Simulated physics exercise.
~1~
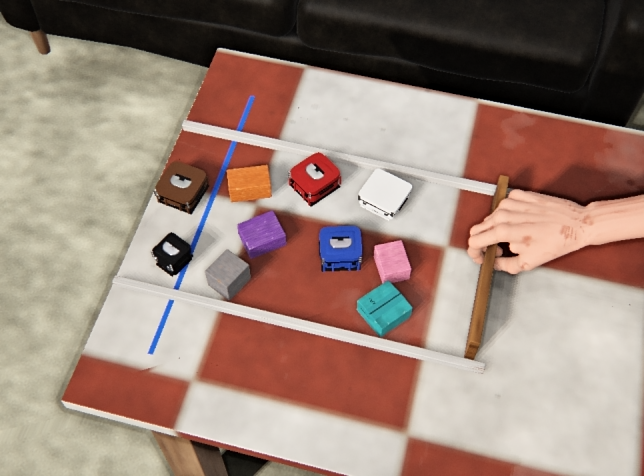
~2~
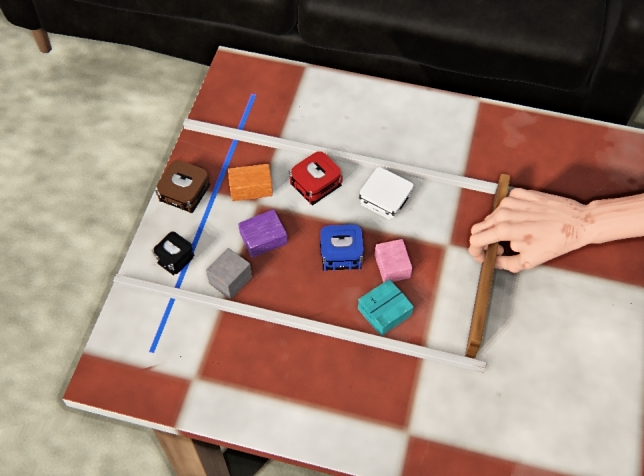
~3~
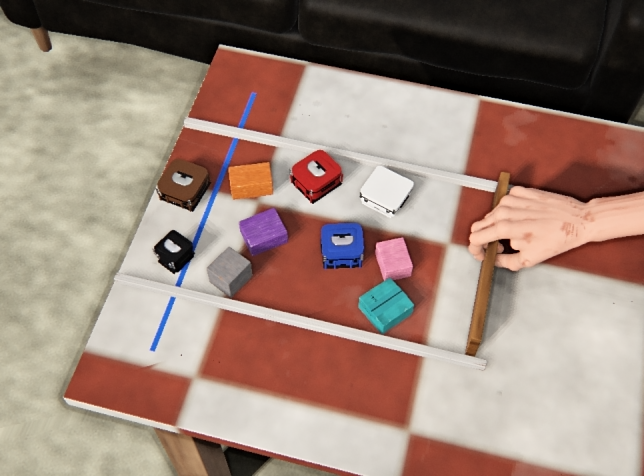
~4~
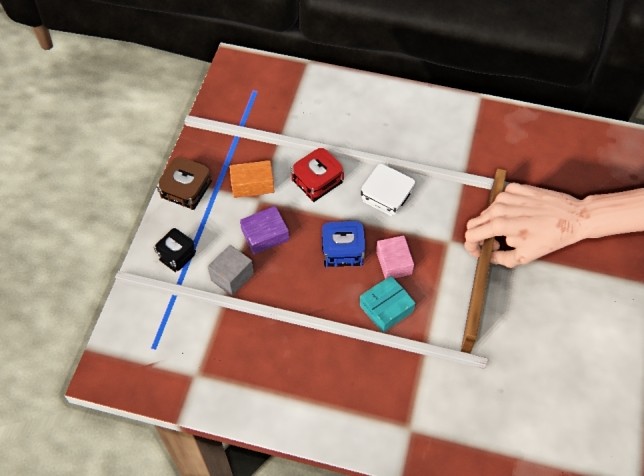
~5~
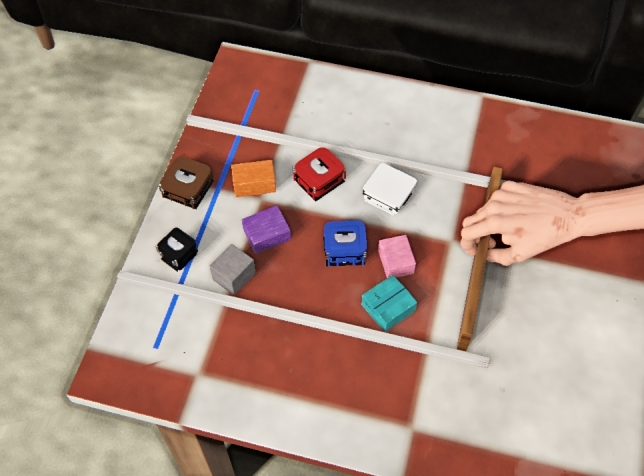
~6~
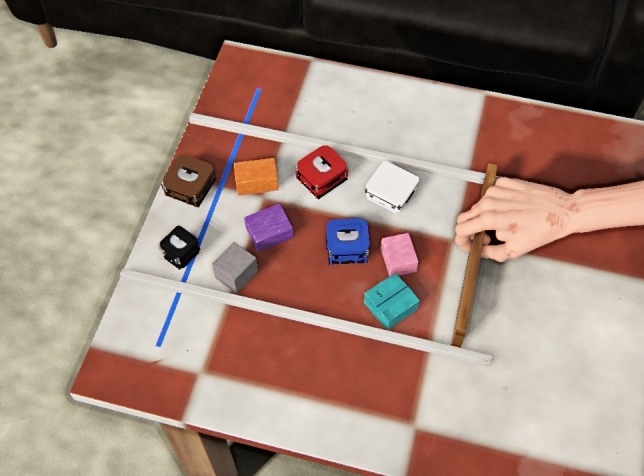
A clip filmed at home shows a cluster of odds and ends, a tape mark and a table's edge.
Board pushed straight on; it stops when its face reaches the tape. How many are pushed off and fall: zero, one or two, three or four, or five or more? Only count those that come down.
It ends with three pieces or four gone from the top.
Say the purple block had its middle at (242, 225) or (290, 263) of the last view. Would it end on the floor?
Well, the purple block is gone in the first case and stays aboard in the second.
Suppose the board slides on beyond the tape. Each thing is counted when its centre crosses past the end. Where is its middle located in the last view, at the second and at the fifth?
The first one at (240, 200), the next at (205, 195).
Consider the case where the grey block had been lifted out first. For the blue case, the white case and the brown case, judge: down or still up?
Blue case - safe, white case - safe, brown case - gone.
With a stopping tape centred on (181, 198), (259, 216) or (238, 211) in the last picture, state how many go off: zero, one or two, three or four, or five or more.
Spot one gives five or more, spot two not one, spot three 1 or 2.
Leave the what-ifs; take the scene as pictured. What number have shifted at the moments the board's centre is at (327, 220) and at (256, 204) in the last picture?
Tally: 7; 10.
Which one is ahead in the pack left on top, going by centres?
I reckon it's the red case.
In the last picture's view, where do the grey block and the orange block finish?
First object: (140, 246); second object: (184, 178).
Soon after, none off yet; brown case at rest near (189, 181); black case at rest near (181, 248); orange block at rest near (256, 176).
After that, none off yet; brown case at rest near (189, 180); black case at rest near (181, 248); orange block displaced a little near (237, 178).
And then, none off yet; brown case displaced about its own width near (165, 178); black case displaced about its own width near (160, 241); orange block displaced about its own width near (209, 179).
In the end, the number that fall off is three or four; gone, purple block, black case and brown case.
